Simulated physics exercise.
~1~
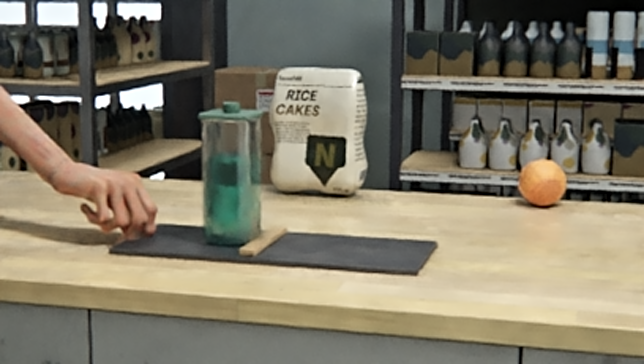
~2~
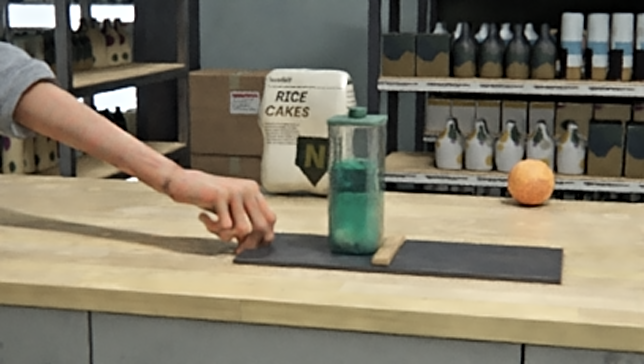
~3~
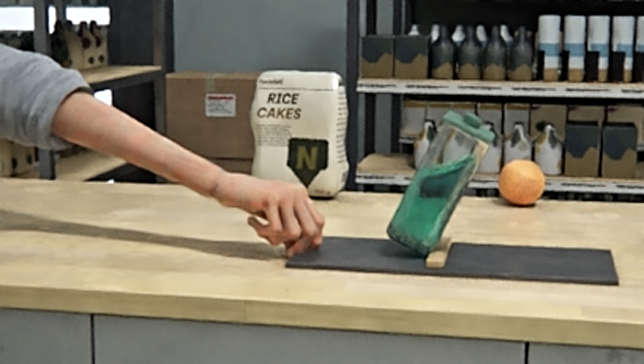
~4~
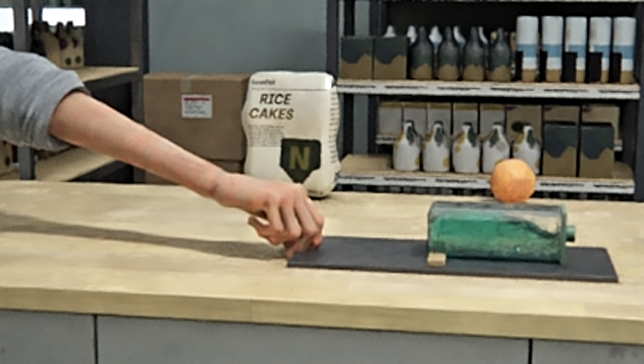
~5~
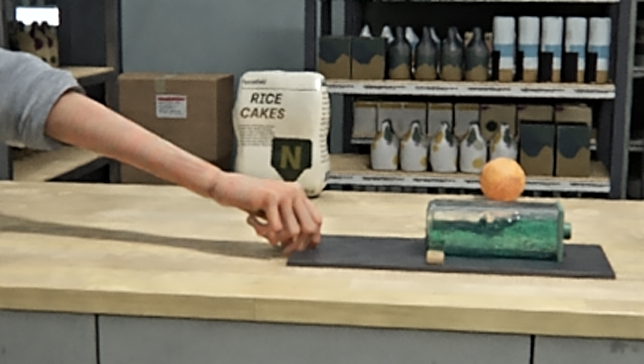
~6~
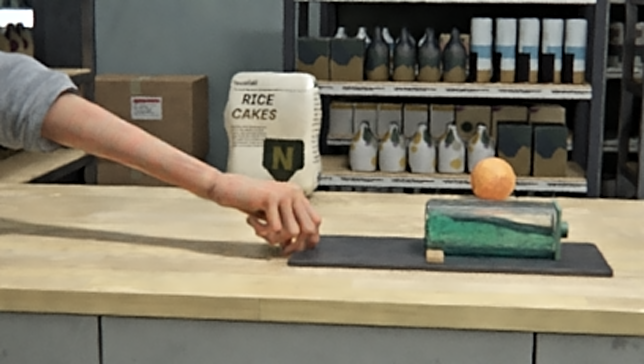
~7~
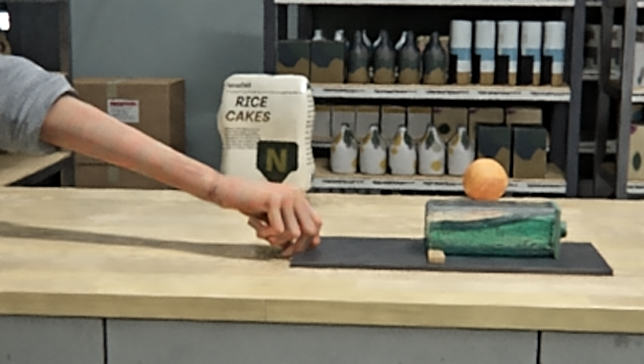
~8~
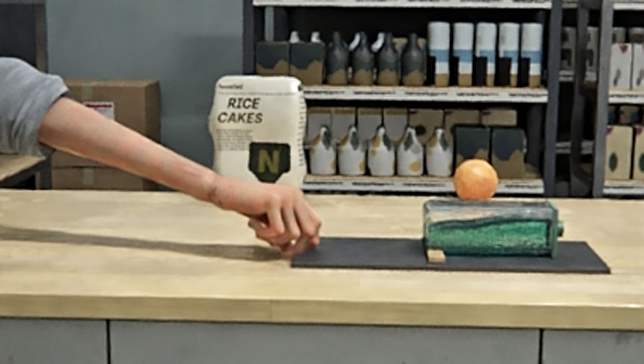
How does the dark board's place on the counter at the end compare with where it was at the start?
The board starts left of the middle of the counter and ends clearly farther to the right, on the right side of the view.
